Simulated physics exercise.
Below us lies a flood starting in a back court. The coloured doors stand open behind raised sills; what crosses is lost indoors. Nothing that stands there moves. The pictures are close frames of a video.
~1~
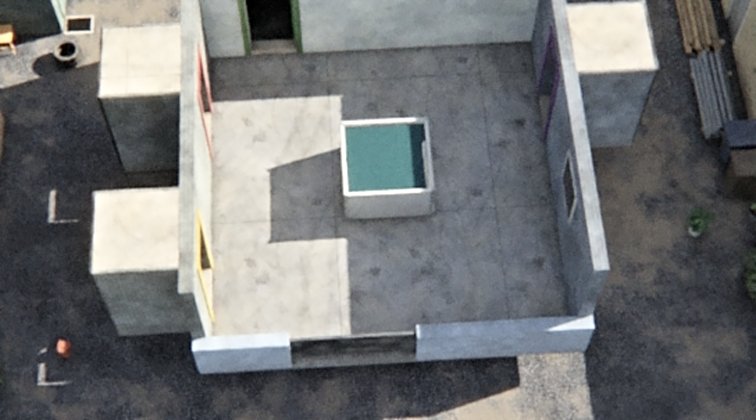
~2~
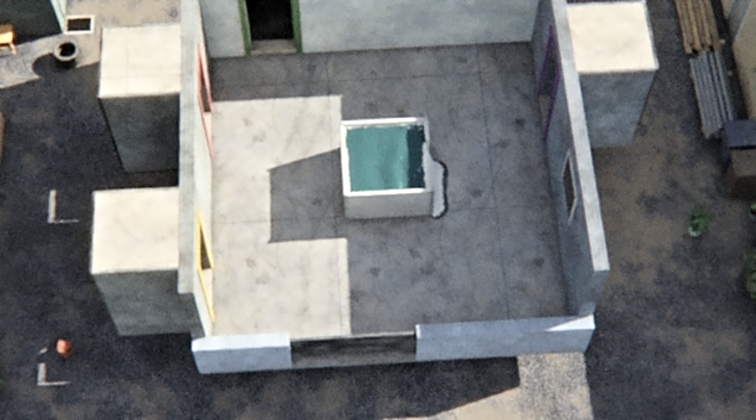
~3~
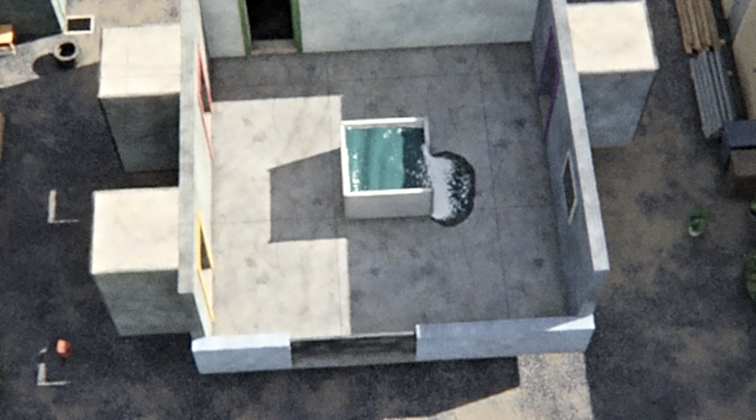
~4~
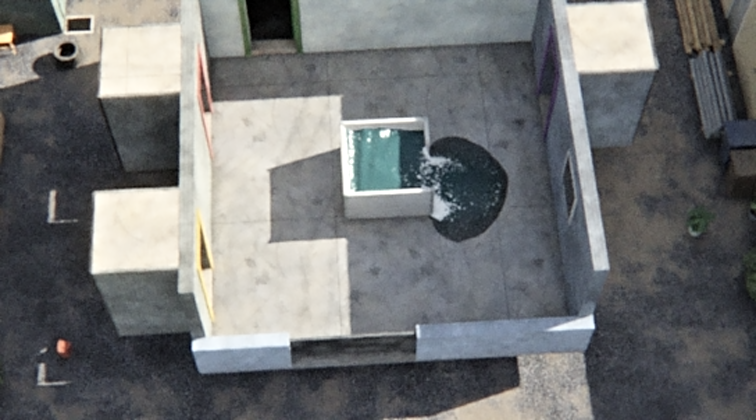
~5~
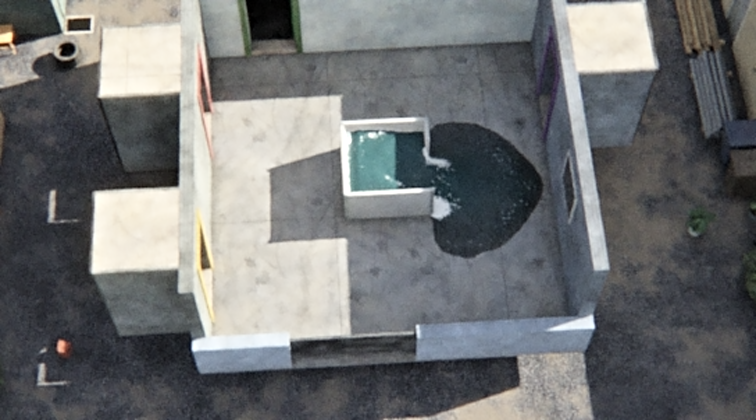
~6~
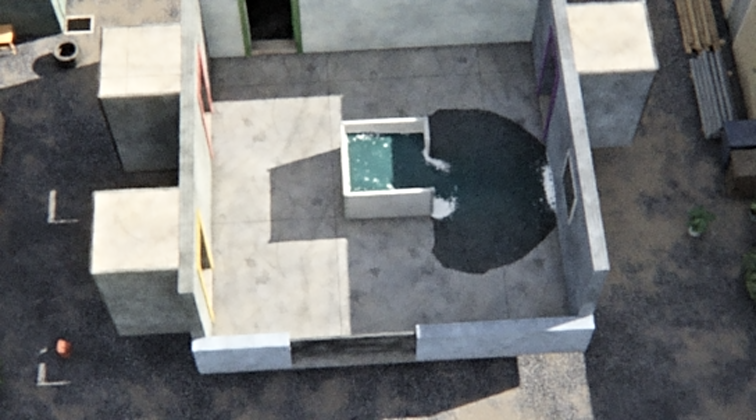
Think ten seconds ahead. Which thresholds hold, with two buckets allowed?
One by one: The purple door floods; the green door holds within the limit; the red door holds within the limit; the yellow door holds within the limit.
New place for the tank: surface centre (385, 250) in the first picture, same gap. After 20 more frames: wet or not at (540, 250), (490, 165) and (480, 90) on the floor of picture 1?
In turn: Under water, wet, flooded.
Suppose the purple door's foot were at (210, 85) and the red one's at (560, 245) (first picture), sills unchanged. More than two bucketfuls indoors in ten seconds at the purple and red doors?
Then: Purple door takes less; red door passes that mark.
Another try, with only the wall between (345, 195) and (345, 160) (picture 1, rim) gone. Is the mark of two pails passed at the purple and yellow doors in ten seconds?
The purple one takes less; the yellow one lets more in.
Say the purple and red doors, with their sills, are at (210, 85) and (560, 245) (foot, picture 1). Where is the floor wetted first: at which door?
It is the red door.
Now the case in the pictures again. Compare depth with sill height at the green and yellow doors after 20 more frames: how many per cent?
Near 0 and 0 in a hundred.
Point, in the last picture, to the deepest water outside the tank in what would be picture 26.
Close to (558, 333).
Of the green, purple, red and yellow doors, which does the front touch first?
The one in purple.
A moment on, water covers 25 % of the floor; the purple door under two buckets in, the green door not reached, the red door not reached, the yellow door not reached.
Next, water covers 25 % of the floor; the purple door over two buckets in, the green door not reached, the red door not reached, the yellow door not reached.
Then, water covers 45 % of the floor; the purple door over two buckets in, the green door not reached, the red door not reached, the yellow door not reached.
Later, water covers 90 % of the floor; the purple door over two buckets in, the green door wet at the sill, nothing in, the red door wet at the sill, nothing in, the yellow door wet at the sill, nothing in.
In the end, water covers 95 % of the floor; the purple door over two buckets in, the green door wet at the sill, nothing in, the red door wet at the sill, nothing in, the yellow door wet at the sill, nothing in.
